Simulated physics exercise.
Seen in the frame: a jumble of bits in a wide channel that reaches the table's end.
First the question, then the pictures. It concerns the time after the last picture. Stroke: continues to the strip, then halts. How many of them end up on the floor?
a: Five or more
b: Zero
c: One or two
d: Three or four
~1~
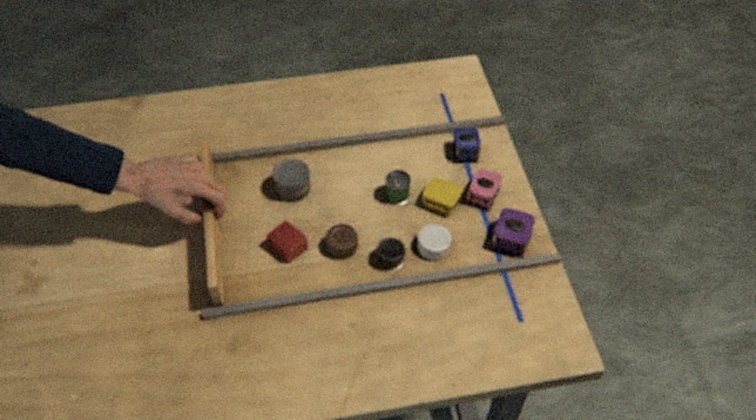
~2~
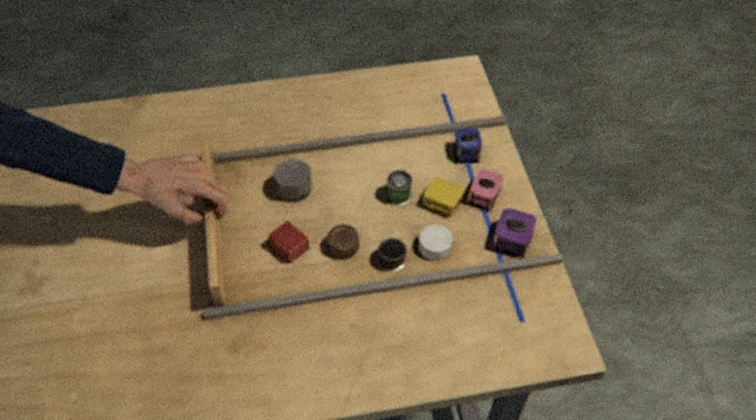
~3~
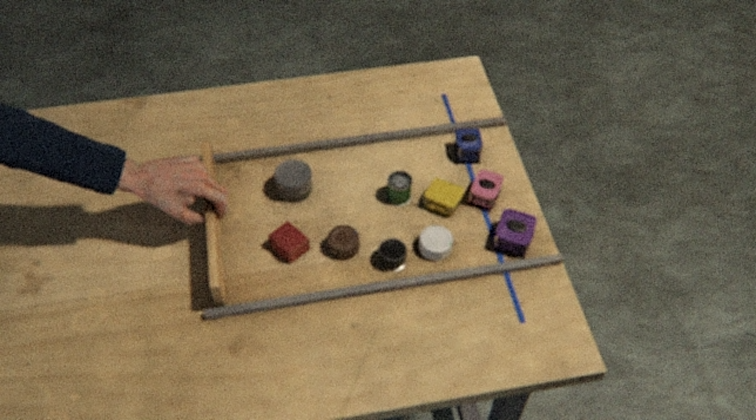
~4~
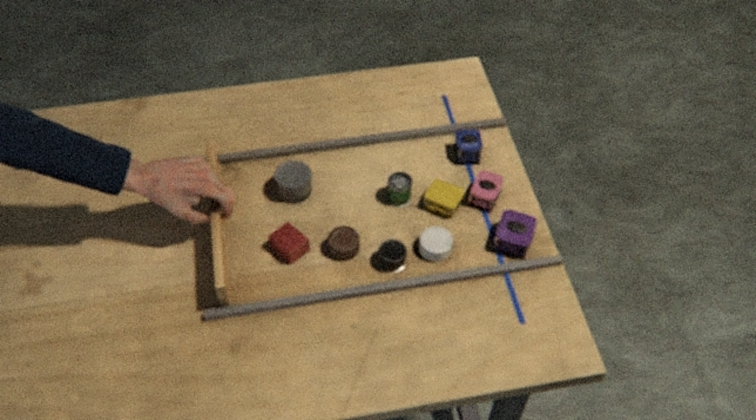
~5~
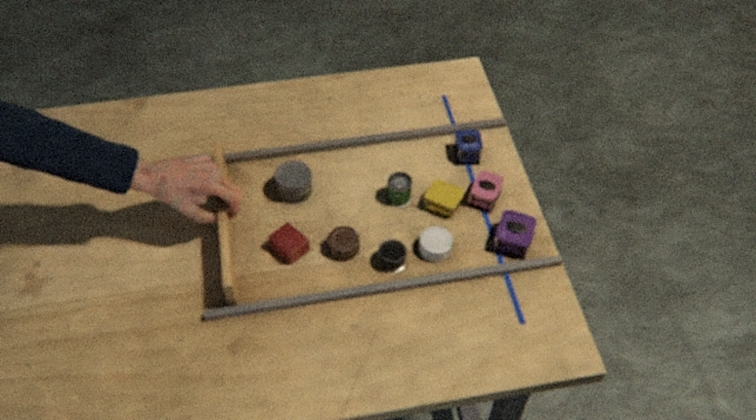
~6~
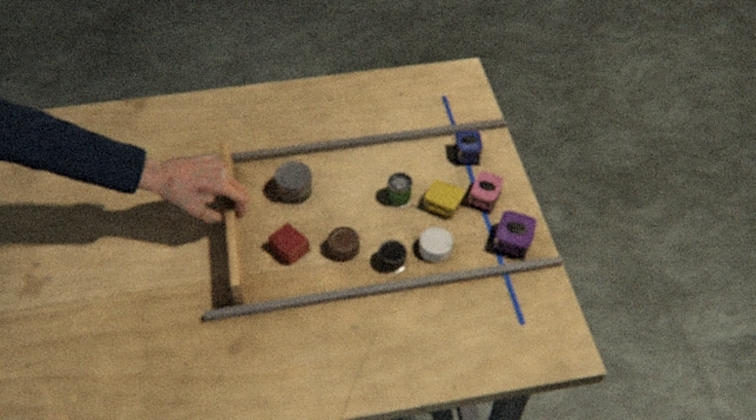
c, one or two.
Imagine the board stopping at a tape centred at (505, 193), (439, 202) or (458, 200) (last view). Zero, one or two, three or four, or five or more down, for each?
Counts for the three spots in order: At least five; not one; no fall at all.
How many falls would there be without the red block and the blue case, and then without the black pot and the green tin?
1 and 0.
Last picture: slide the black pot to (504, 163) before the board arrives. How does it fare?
From that start, the object then is safe.
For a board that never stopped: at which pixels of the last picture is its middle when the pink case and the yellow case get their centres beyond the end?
The middle is at (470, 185) when it's the pink case, and at (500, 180) when it's the yellow case.
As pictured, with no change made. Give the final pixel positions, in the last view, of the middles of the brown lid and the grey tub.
The brown lid comes to rest close to (530, 217), while the grey tub rests close to (486, 157).
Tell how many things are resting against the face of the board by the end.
4 in contact.
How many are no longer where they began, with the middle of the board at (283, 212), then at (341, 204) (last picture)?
Answer - first 2, then 4.
Soon after, none off yet; purple case at rest near (515, 235); pink case at rest near (486, 192); blue case at rest near (468, 148).
Then, none off yet; purple case moved a little near (530, 232); pink case moved about its own width near (506, 192); blue case moving near (471, 147).
By the end, the number that fall off is one or two; fallen, pink case and purple case.
